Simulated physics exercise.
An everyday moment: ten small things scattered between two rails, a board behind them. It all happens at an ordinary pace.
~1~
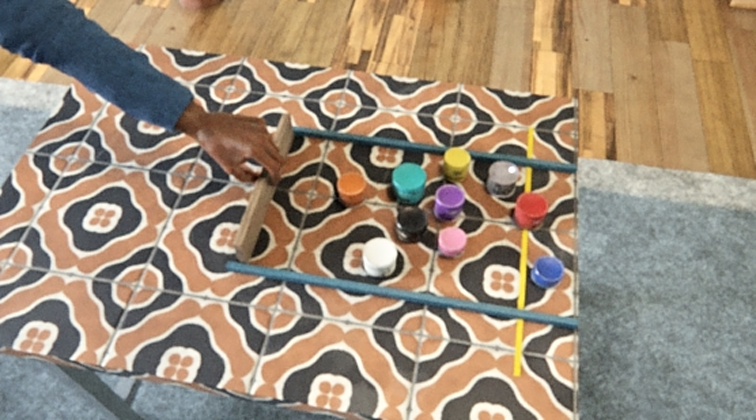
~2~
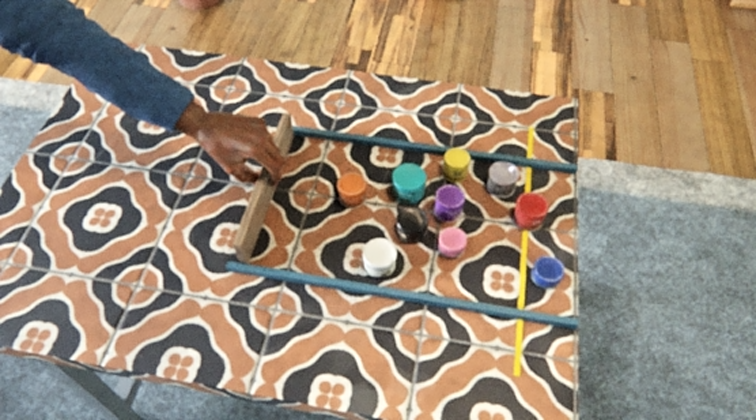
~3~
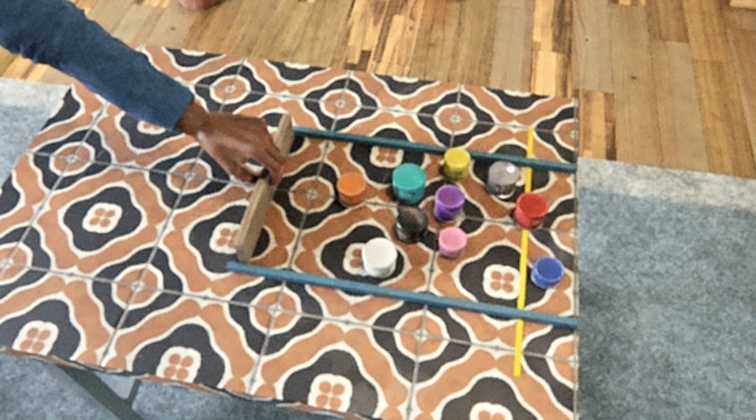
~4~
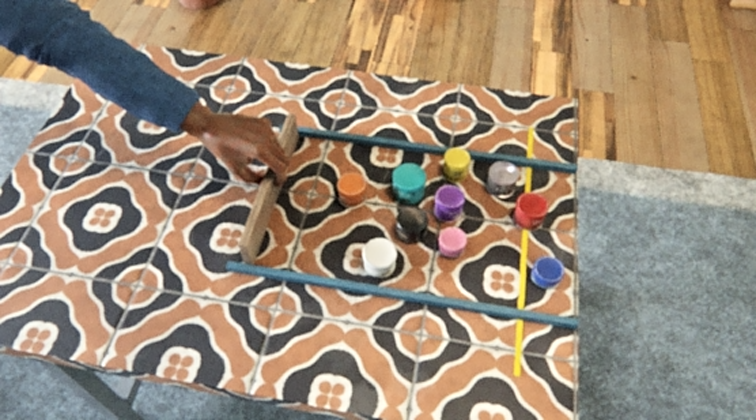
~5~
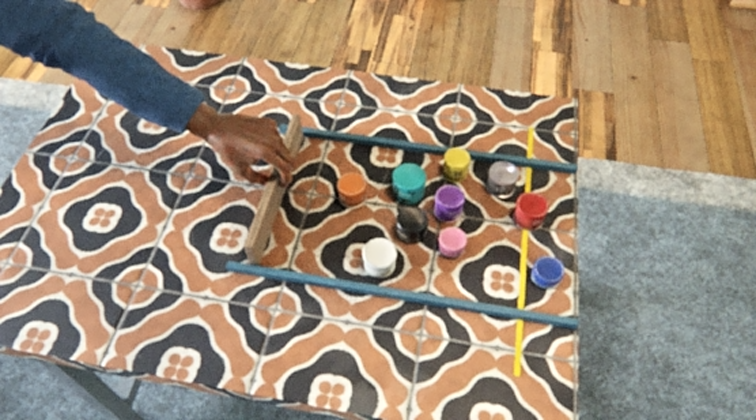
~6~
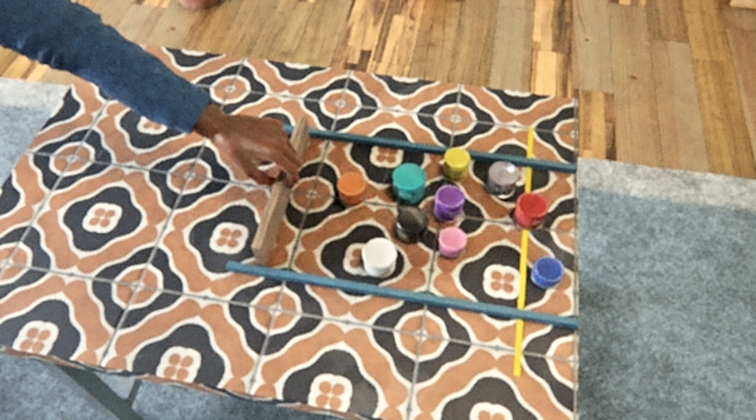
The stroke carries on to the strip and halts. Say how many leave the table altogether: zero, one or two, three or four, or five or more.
As it turns out, the number that fall off is one or two.
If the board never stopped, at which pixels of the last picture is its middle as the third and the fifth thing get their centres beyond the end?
At (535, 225) for the third, at (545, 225) for the fifth.
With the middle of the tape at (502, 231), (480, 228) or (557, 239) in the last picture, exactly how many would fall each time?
Down on the floor: 0, 0 and 5.
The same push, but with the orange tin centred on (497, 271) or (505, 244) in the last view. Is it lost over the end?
In that order, it stays on; is kept.
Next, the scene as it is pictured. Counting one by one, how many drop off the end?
In all, 2 of them.
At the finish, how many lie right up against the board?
In contact: 5.
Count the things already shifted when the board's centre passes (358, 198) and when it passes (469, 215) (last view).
First 1, then 9.
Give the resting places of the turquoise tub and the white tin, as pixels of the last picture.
First (546, 197), then (540, 286).
A little later, none off yet; blue pot at rest near (548, 273); red pot at rest near (530, 212); grey tin at rest near (502, 180).
When it is over, the number that fall off is one or two; down, red pot and blue pot.
